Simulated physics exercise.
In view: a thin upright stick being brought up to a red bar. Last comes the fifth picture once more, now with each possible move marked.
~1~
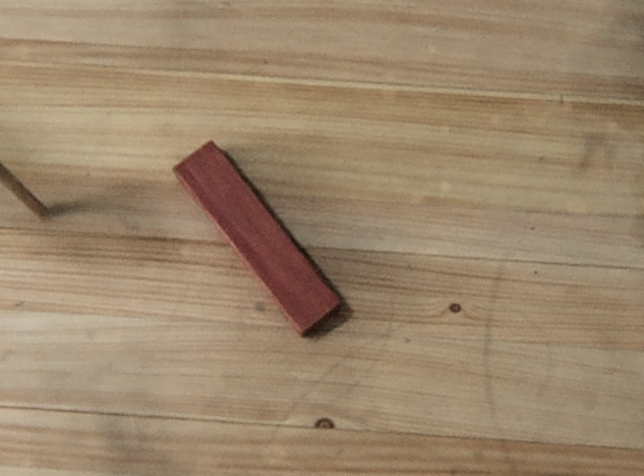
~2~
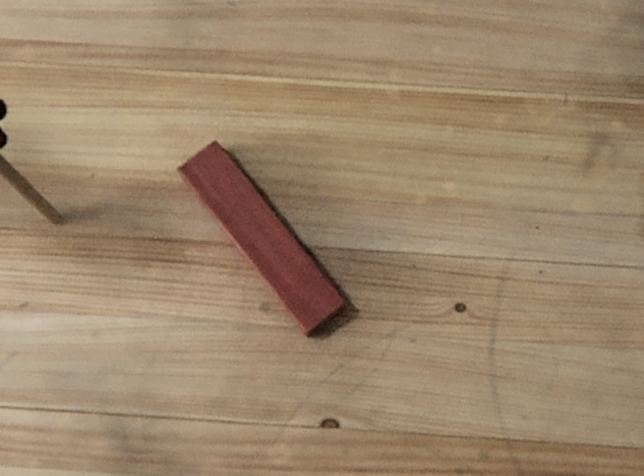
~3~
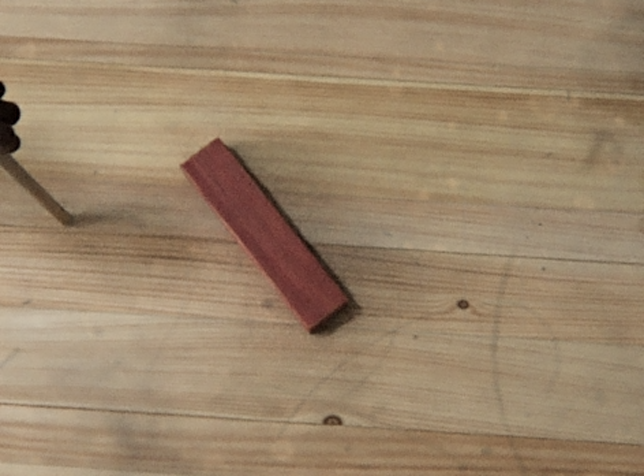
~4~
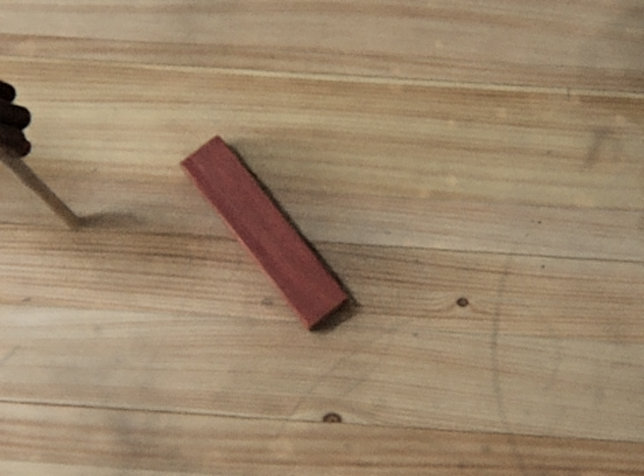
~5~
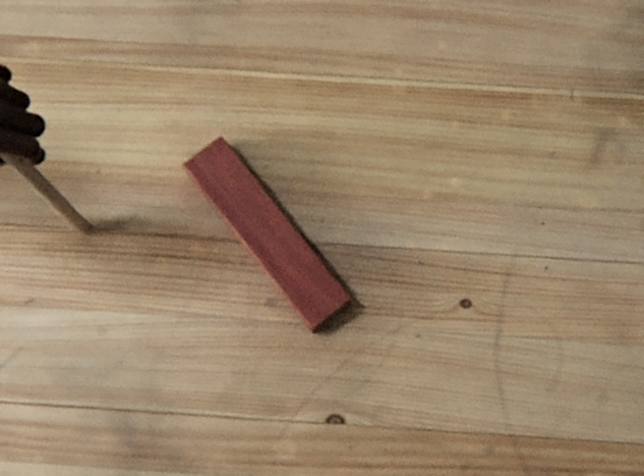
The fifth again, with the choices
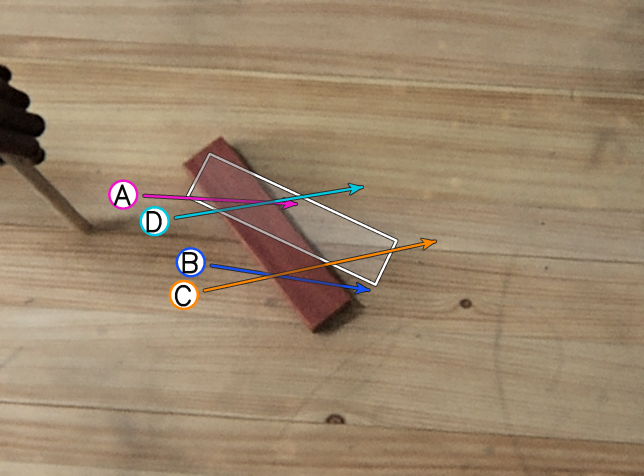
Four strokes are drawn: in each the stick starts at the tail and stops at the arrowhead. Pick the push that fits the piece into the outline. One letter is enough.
With B it matches the outline.
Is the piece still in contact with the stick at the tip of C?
No.
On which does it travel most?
D.
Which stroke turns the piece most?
D.
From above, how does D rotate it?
Clockwise.
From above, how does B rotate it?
Anticlockwise.
On the copy, A from (144, 196) to (296, 204); B from (212, 266) to (369, 290); C from (204, 291) to (435, 241); D from (175, 218) to (362, 187).
On B. First, foot of the stick (269, 275), piece (273, 227).
Then, foot of the stick (325, 284), piece (288, 216).
Finally, foot of the stick (369, 290), piece (292, 211); it fills the outline.
By contrast, A leaves the piece out of the outline, at (327, 217); C leaves the piece out of the outline, at (304, 193); D leaves the piece out of the outline, at (377, 220).
